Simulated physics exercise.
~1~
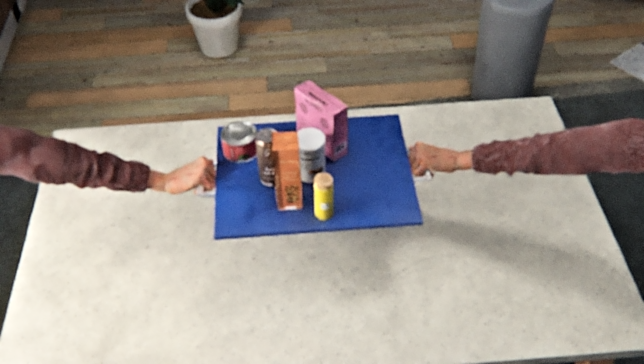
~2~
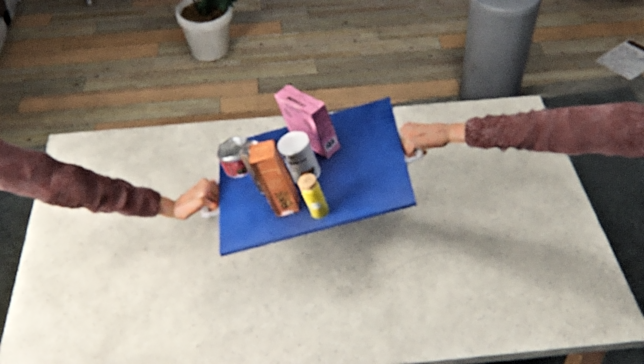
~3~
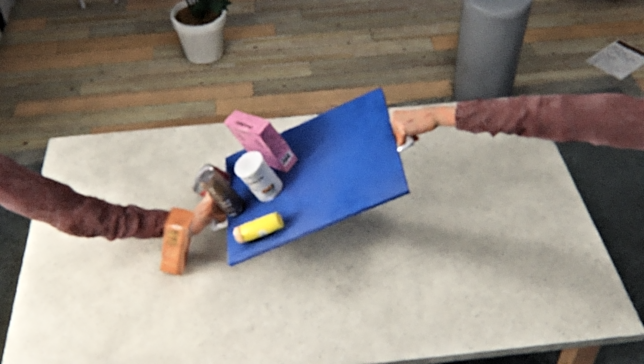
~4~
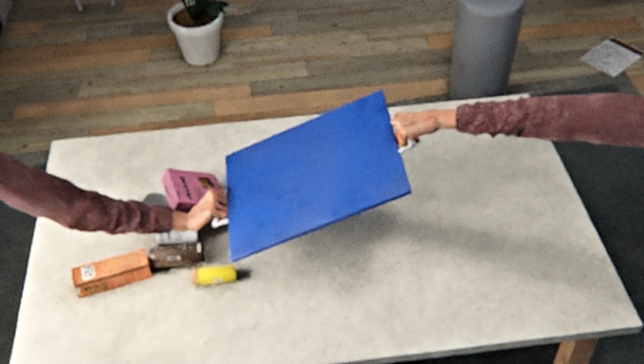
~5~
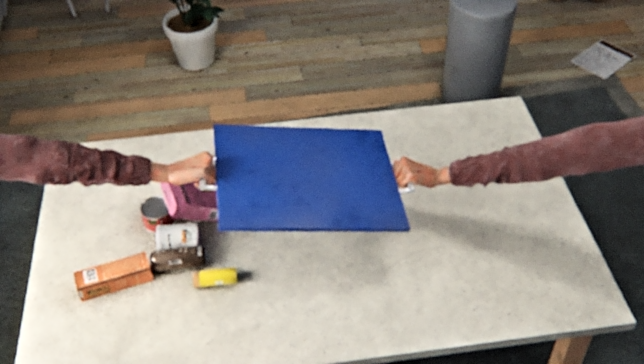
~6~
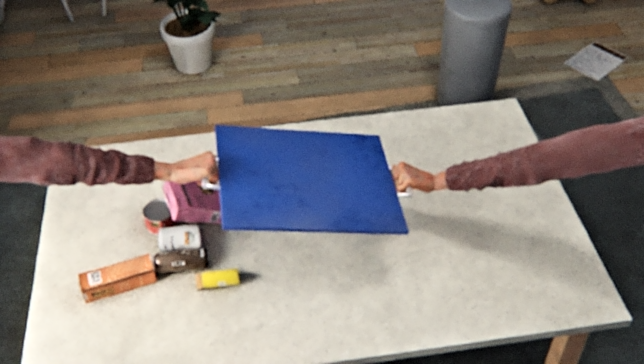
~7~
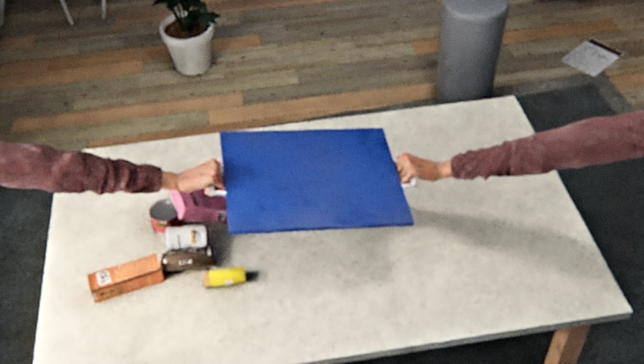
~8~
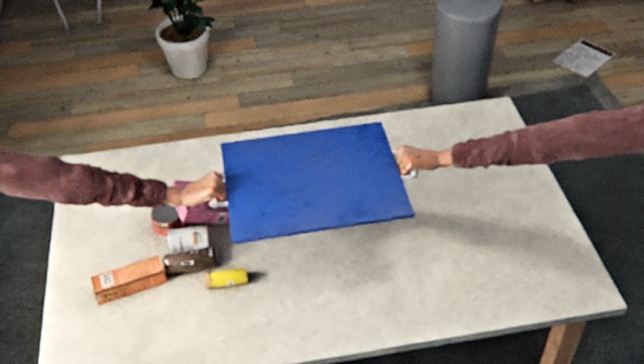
A blue rimless tray, held by a hand at each side above a pale table, carries a cluster of small containers toward its left half. The hands tip it down to the left, and the red tub, brown can, orange carton, white tin, pink packet and yellow shaker lean that way. The tub, can and carton go over the left edge first, while the shaker topples. The white tin, pink packet and shaker follow onto the table. The empty tray swings back, dips slightly right, then tilts gently left again, with the fallen items lying beneath its left side.
